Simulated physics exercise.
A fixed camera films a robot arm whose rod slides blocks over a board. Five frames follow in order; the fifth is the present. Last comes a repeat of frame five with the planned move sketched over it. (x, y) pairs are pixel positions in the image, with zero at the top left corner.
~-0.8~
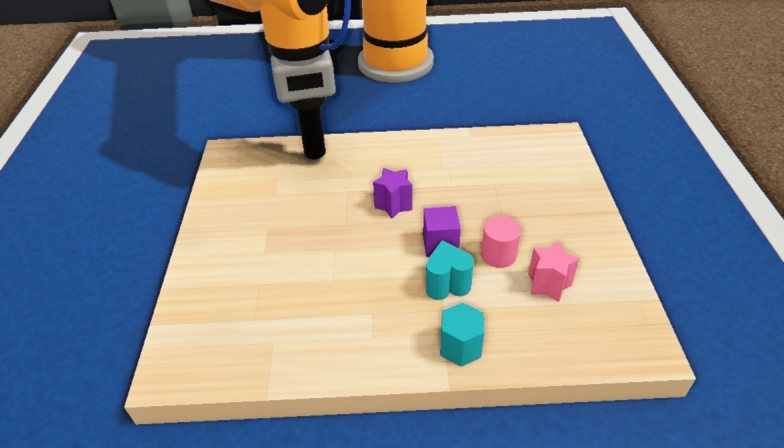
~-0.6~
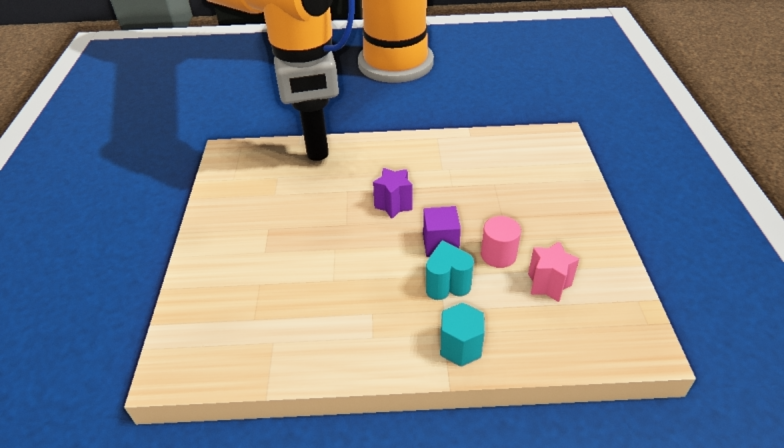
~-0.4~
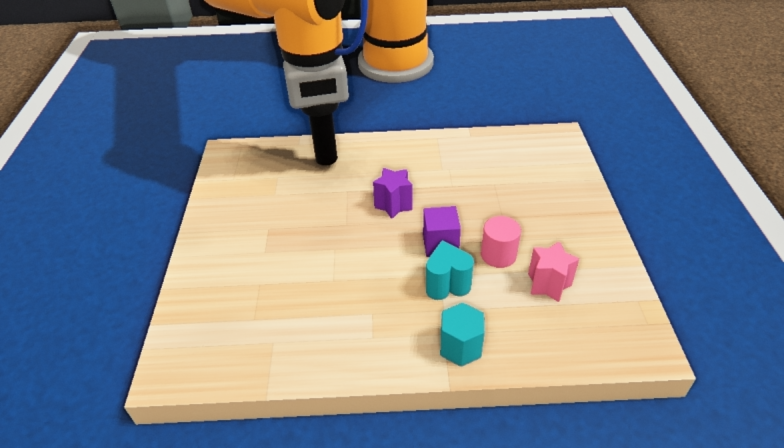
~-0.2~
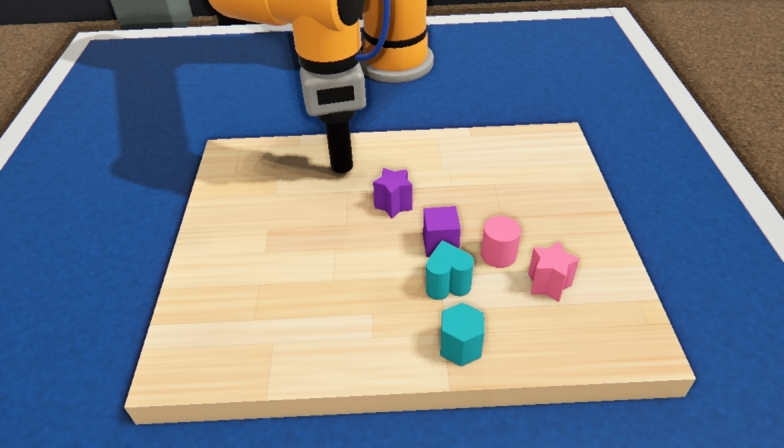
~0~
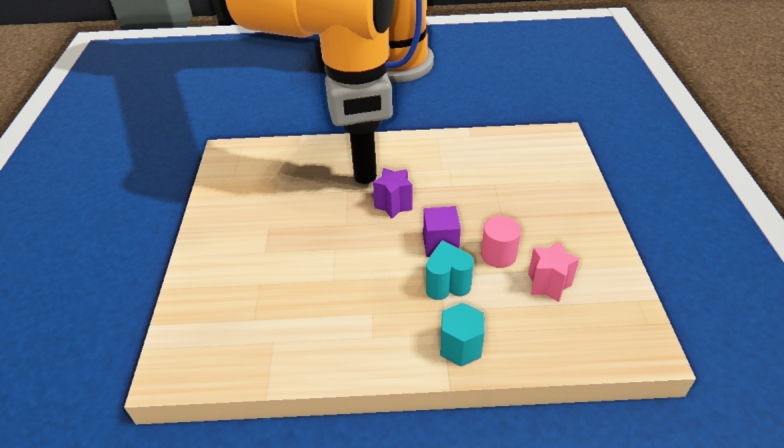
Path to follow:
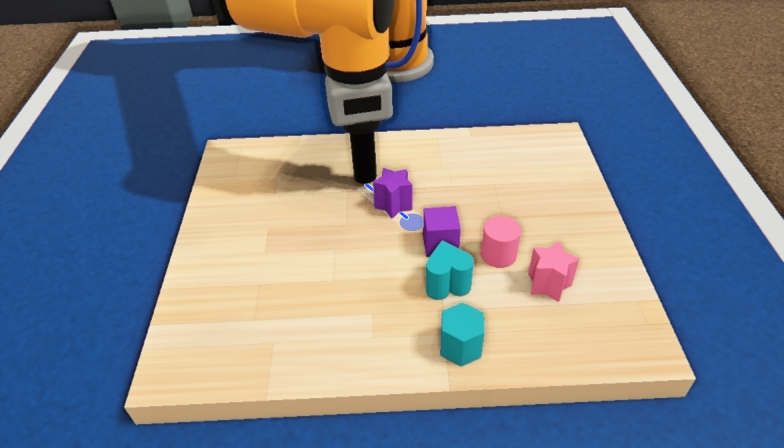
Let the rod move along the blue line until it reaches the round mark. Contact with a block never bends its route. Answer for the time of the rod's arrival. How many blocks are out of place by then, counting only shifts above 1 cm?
The push moves two blocks more than 1 cm.
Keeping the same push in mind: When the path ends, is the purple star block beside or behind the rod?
I expect not.
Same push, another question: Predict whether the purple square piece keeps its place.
Here's my answer: The purple square piece gets displaced.
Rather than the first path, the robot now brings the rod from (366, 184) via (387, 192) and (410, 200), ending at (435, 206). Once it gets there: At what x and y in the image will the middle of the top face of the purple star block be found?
It is at (414, 193).
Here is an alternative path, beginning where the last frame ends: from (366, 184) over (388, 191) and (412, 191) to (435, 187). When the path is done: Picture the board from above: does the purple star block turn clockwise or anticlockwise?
My prediction: CW.
The line goes in a line from (366, 184) to (412, 222).
The first path, step by step. Halfway along, rod (388, 195); purple star block (408, 187), turned 15° clockwise.
At the end, rod (412, 215); purple star block (435, 206); purple square piece (456, 226).
